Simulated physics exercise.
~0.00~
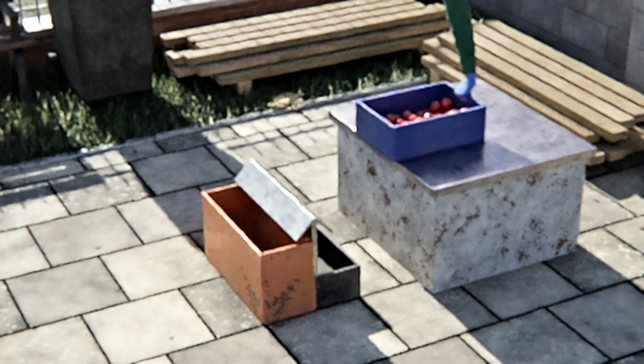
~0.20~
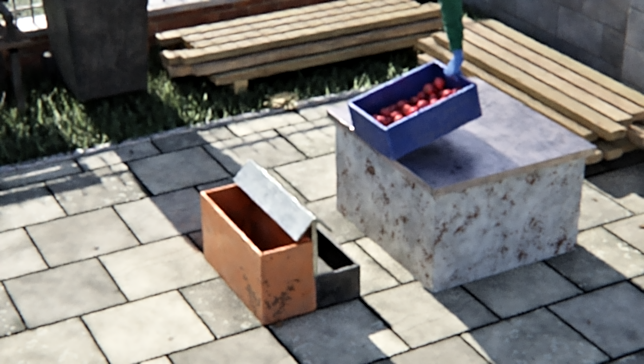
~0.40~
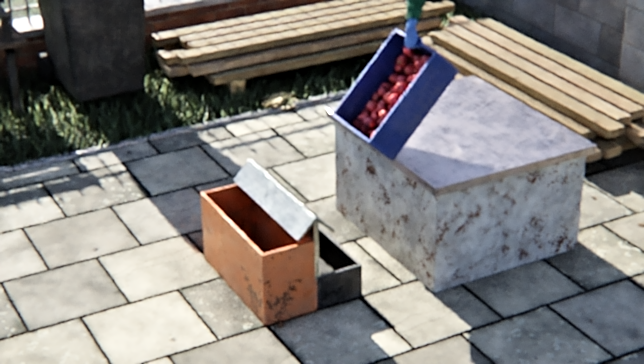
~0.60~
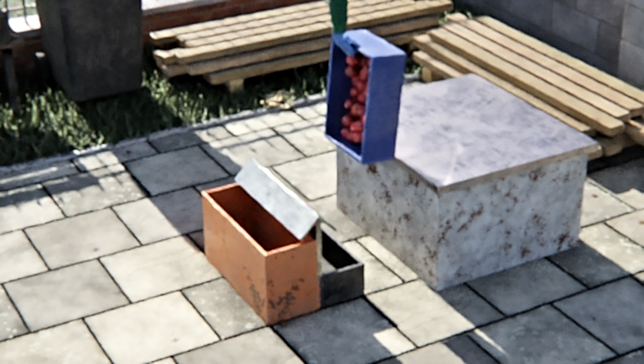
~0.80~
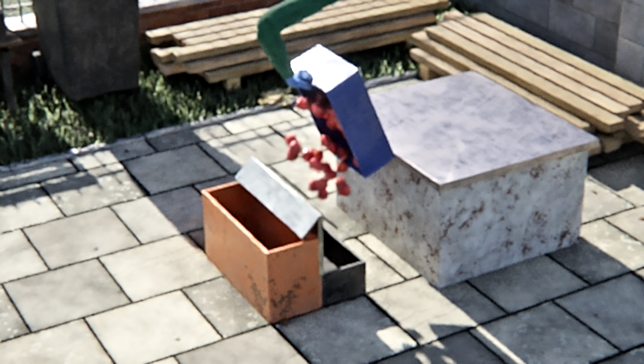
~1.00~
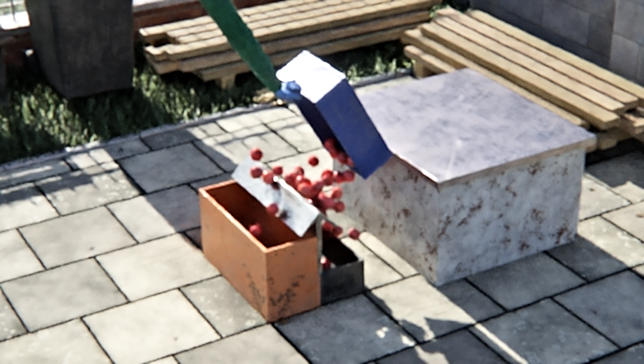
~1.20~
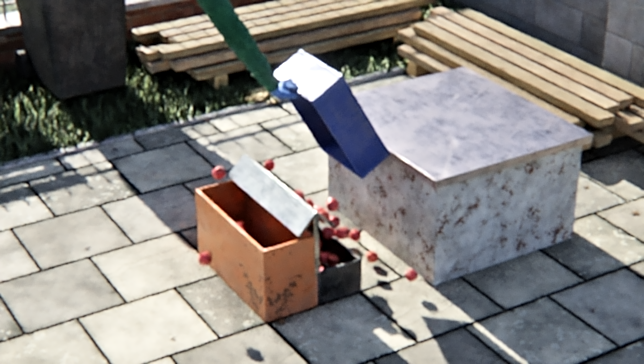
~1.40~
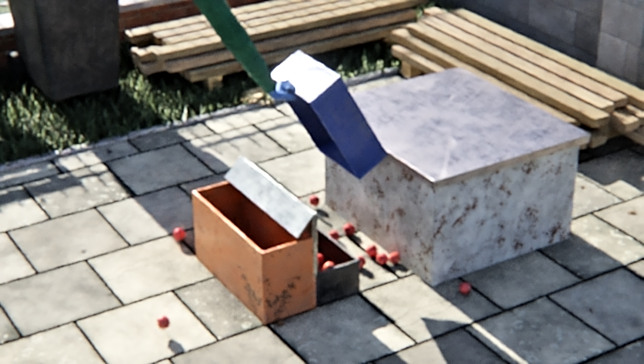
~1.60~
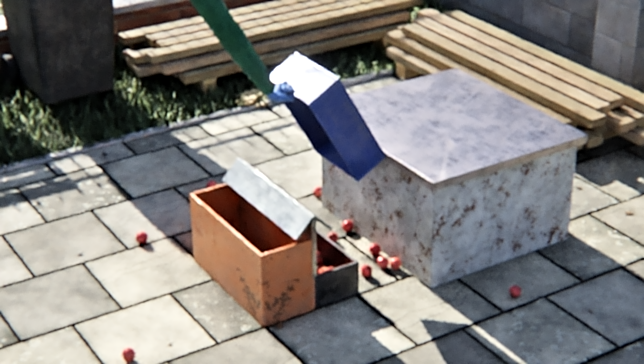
A green arm with a blue hand tipped a blue crate of small red tomatoes leftward off a speckled bench, spilling them over the black box and orange tote below; several ended up scattered on the paving while the emptied crate stayed tilted.
